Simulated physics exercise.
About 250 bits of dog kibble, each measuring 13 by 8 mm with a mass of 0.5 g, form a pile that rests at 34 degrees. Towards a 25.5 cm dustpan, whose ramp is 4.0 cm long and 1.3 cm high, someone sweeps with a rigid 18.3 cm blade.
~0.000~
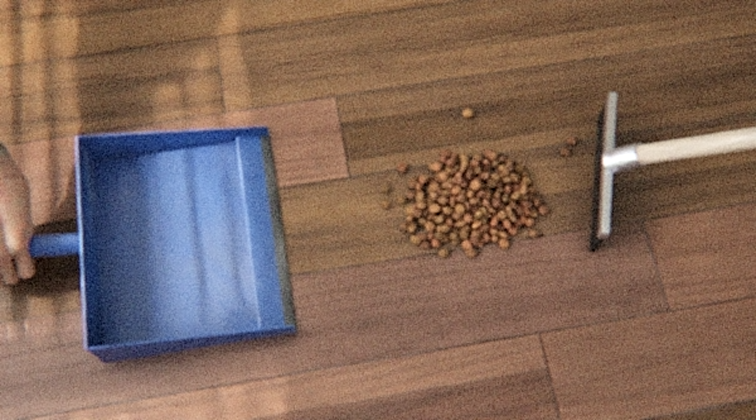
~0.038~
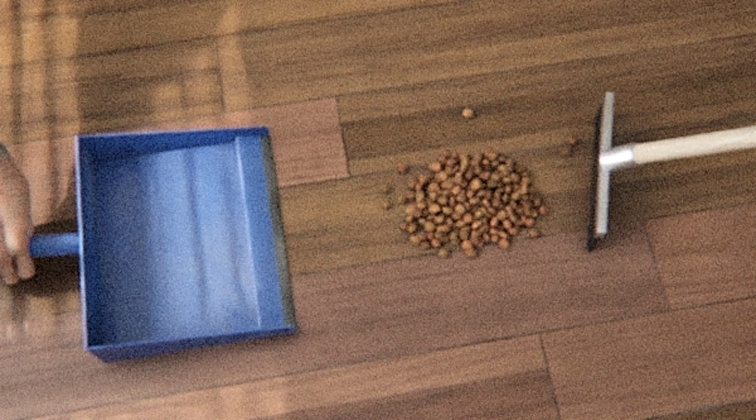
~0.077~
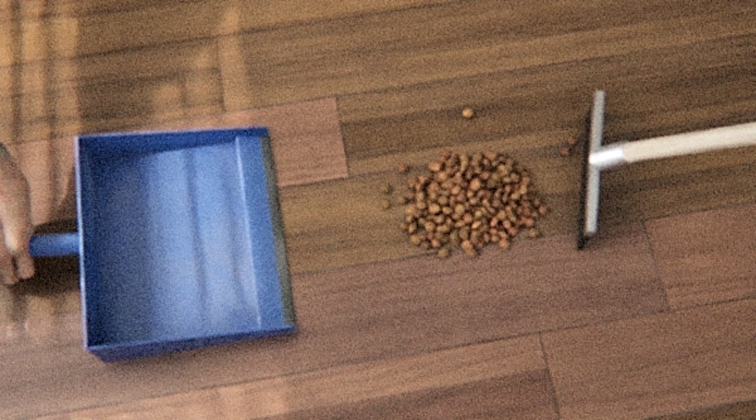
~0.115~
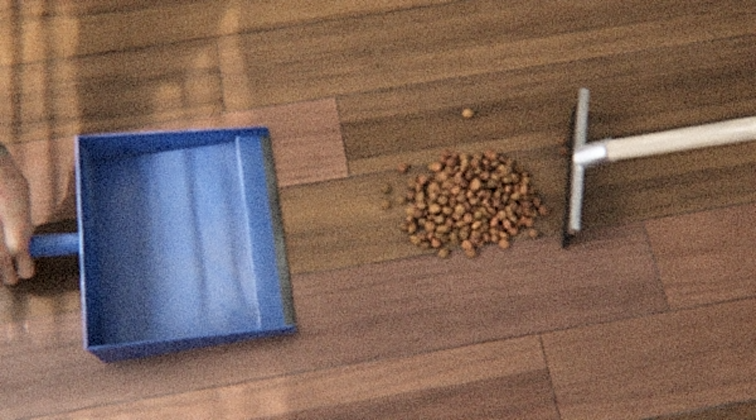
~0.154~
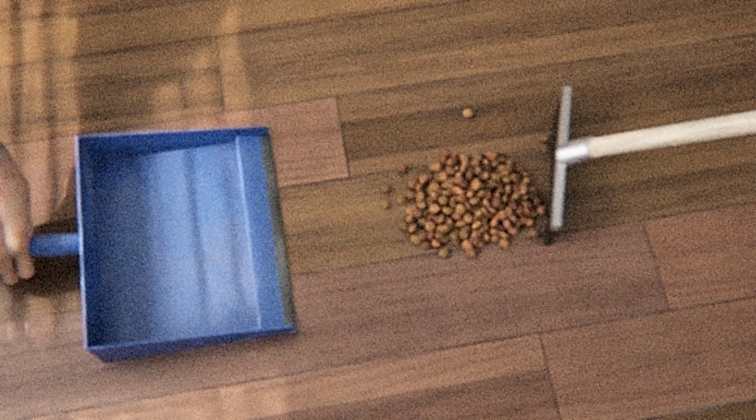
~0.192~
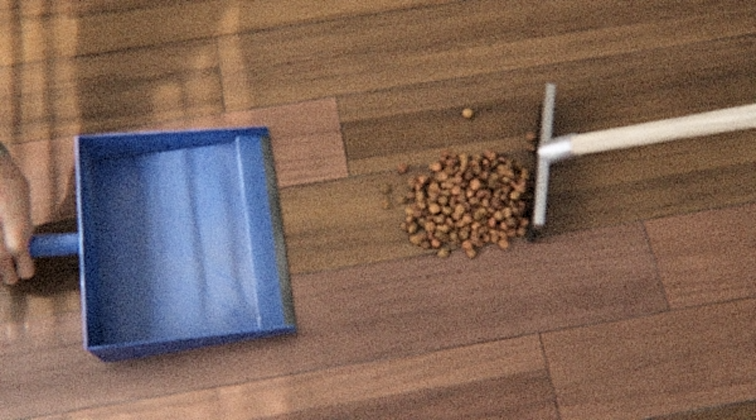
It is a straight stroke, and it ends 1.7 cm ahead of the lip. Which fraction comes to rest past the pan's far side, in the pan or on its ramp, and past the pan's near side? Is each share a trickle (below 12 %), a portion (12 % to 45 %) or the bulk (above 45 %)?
Far side: A solid amount; pan: A solid amount; near side: A sprinkling.
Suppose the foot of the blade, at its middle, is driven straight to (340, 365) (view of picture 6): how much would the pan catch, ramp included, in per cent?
Close to 0 in a hundred.
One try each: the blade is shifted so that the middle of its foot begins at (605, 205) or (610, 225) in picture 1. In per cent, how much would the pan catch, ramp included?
The two tries give about 25 % and about 20 %.
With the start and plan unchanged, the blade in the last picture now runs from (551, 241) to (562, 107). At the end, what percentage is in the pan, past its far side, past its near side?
You'd see pan at 20, far at 0 and near at 0.
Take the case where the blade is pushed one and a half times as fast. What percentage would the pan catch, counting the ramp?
About 20 per cent.
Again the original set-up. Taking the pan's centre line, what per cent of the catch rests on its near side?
I'd say near 0 per cent.
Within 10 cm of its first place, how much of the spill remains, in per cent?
About 20 %.
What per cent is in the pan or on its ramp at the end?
About 20 per cent.
After 0.46 s, middle of the blade 19 cm from the lip; 0 % over the lip, far side 0 %, near side 0 %.
After 0.64 s, middle of the blade 10 cm from the lip; 0 % over the lip, far side 10 %, near side 0 %.
Then, at 0.95 s, middle of the blade 4 cm from the lip; 20 % over the lip, far side 20 %, near side 0 %.
At rest (1.4 s), far side 20 %, pan 20 %, near side 0 %, in front of the lip or behind the blade 60 %.
